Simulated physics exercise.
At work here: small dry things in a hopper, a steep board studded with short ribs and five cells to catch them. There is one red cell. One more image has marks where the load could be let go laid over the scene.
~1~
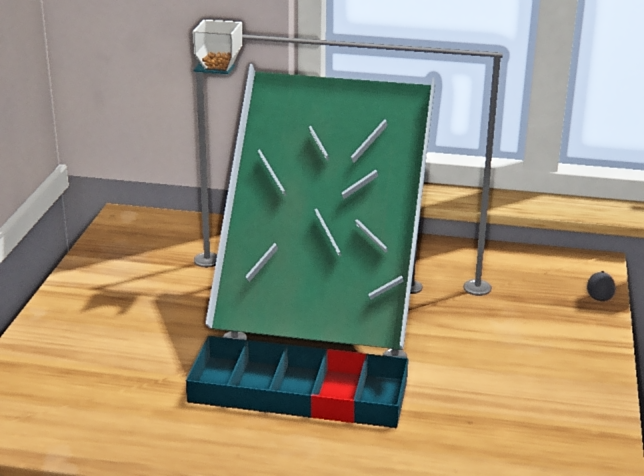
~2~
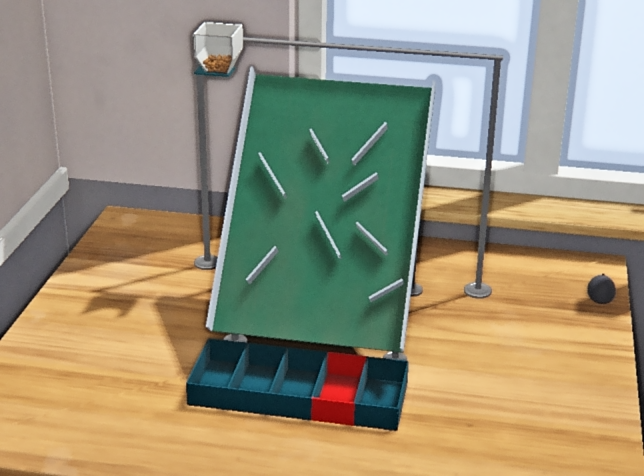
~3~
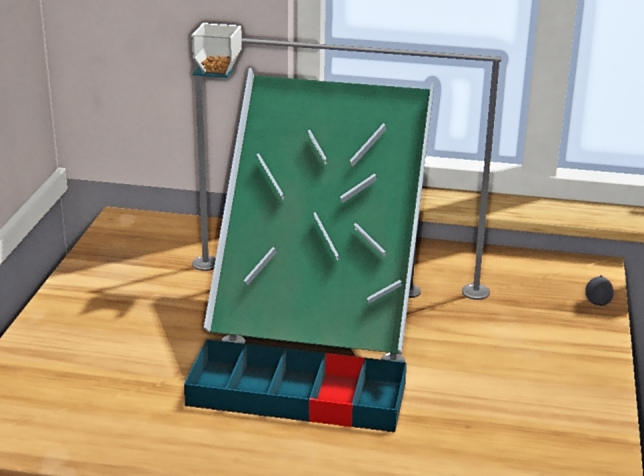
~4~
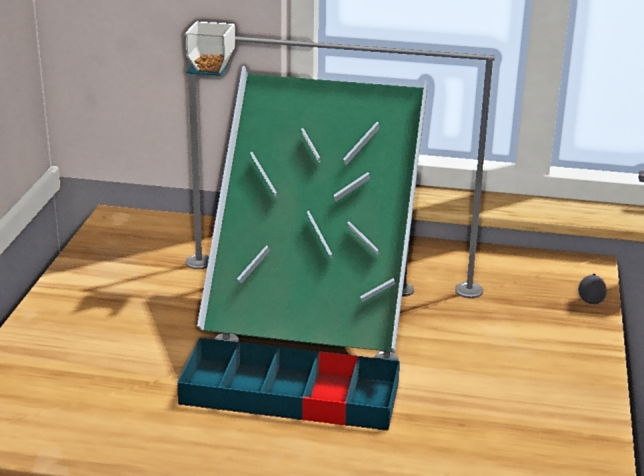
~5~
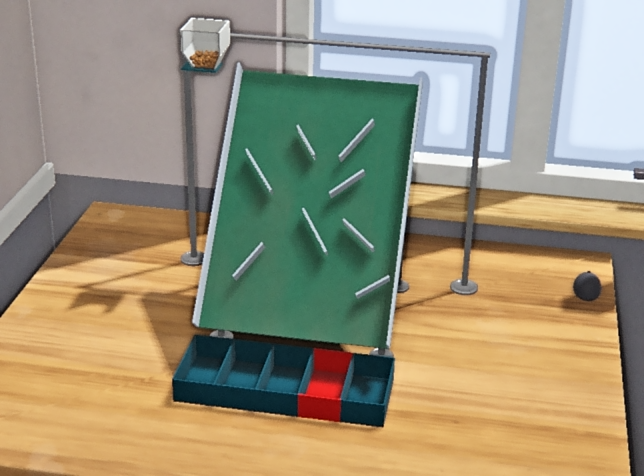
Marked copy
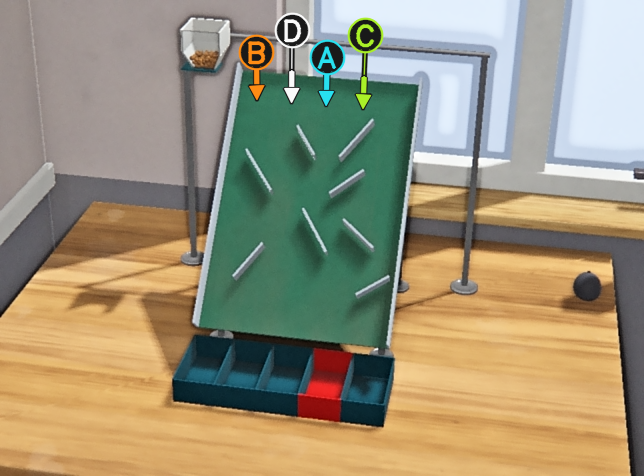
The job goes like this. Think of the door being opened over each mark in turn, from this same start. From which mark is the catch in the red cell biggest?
I would pick mark A.
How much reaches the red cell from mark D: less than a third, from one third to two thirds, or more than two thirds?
It is less than a third.
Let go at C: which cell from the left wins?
The fourth from the left.
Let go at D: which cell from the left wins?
The third from the left.
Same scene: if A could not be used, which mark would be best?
The answer is C.
On the marked copy, mark A meets the board at (326, 100); mark B meets the board at (256, 94); mark C meets the board at (363, 103); mark D meets the board at (291, 97).
If A is chosen, the larger part in the red cell, roughly a quarter in other cells, just a few outside the box.
If B is chosen, about a tenth in the red cell, the larger part in other cells, about a tenth outside the box.
If C is chosen, roughly half in the red cell, roughly half in other cells, just a few outside the box.
If D is chosen, roughly a quarter in the red cell, roughly two thirds in other cells, about a tenth outside the box.
